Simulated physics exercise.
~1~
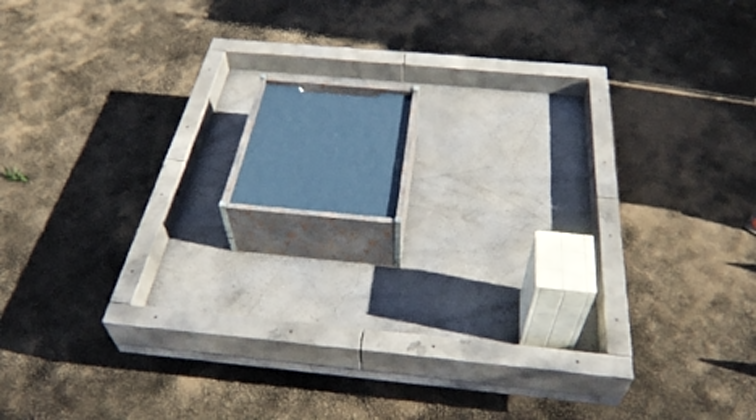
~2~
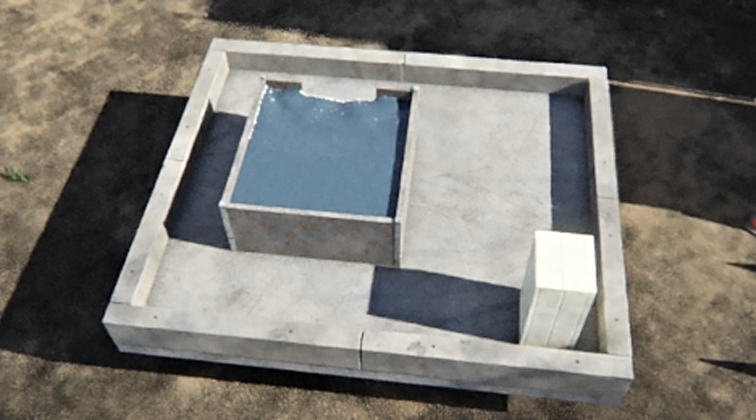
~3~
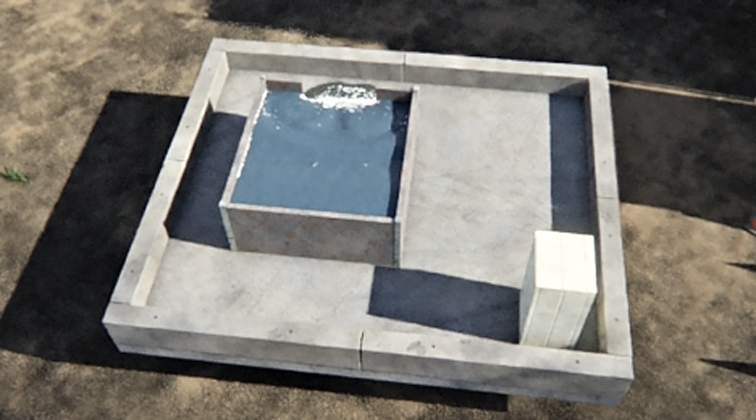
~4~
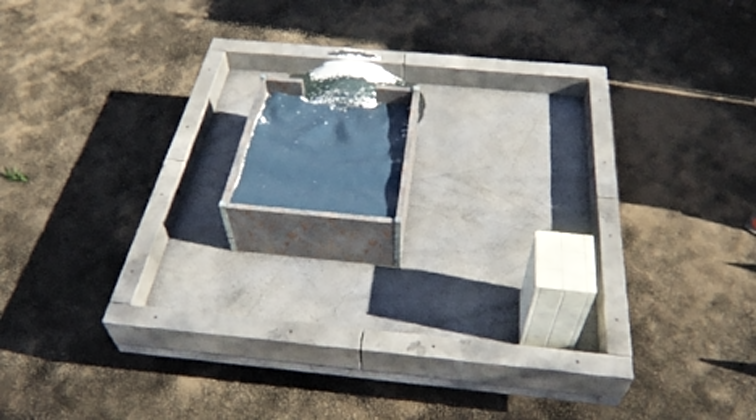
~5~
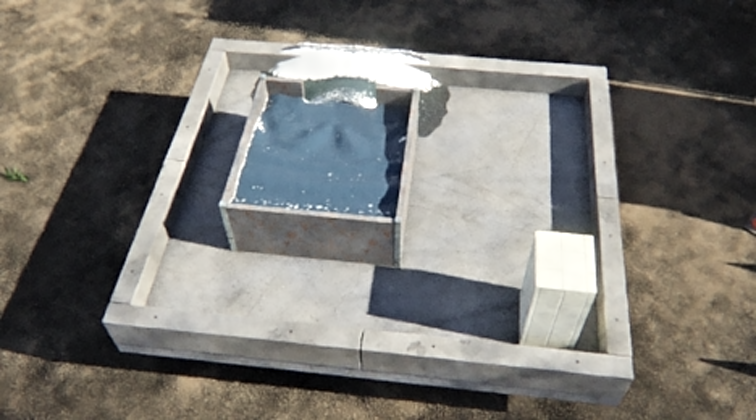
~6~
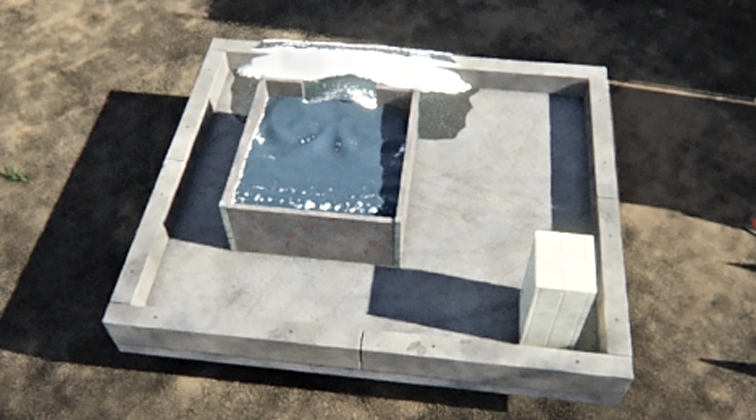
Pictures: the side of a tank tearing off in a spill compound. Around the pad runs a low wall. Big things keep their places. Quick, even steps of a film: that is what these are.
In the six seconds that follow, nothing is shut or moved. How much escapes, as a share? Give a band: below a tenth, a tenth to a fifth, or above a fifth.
Bottom line, the loss falls short of a tenth.
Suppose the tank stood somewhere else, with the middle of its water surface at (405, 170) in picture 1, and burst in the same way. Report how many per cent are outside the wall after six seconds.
Near 4 in a hundred, I reckon.
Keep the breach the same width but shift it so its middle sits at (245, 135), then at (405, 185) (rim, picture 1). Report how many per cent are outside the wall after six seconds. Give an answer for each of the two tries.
That's 8 in a hundred for the first try and 2 in a hundred for the second.
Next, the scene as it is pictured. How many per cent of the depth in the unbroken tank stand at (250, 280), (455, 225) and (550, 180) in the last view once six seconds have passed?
Readings in sequence: 12, 14, 14 percent.
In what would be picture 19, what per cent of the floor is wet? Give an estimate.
Roughly 65 %.
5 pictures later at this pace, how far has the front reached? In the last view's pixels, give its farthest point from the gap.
The flood front should get to about (582, 100).
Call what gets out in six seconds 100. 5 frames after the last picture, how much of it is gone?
Roughly 35 percent.
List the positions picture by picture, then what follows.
The first frame shows the open tank at (326, 148) is whole and still.
In the second frame, the front is at a hidden place, out from the gap on the open tank's far side.
In the third frame, water pours out on the open tank's far side and has run to a hidden place.
In the fourth frame, water pours out on the open tank's far side and has run to (405, 83).
In the fifth frame, water pours out on the open tank's far side and has run to (440, 86).
In the sixth frame, the front is at (471, 89), out from the gap on the open tank's far side.
A moment on, water covers 20 % of the floor; the low wall has let 1 % over.
Next, water covers 30 % of the floor; the low wall has let 3 % over.
Then, water covers 55 % of the floor; the low wall has let 6 % over.
Later, water covers 75 % of the floor; the low wall has let 7 % over.
In the end, water covers 85 % of the floor; the low wall has let 7 % over.
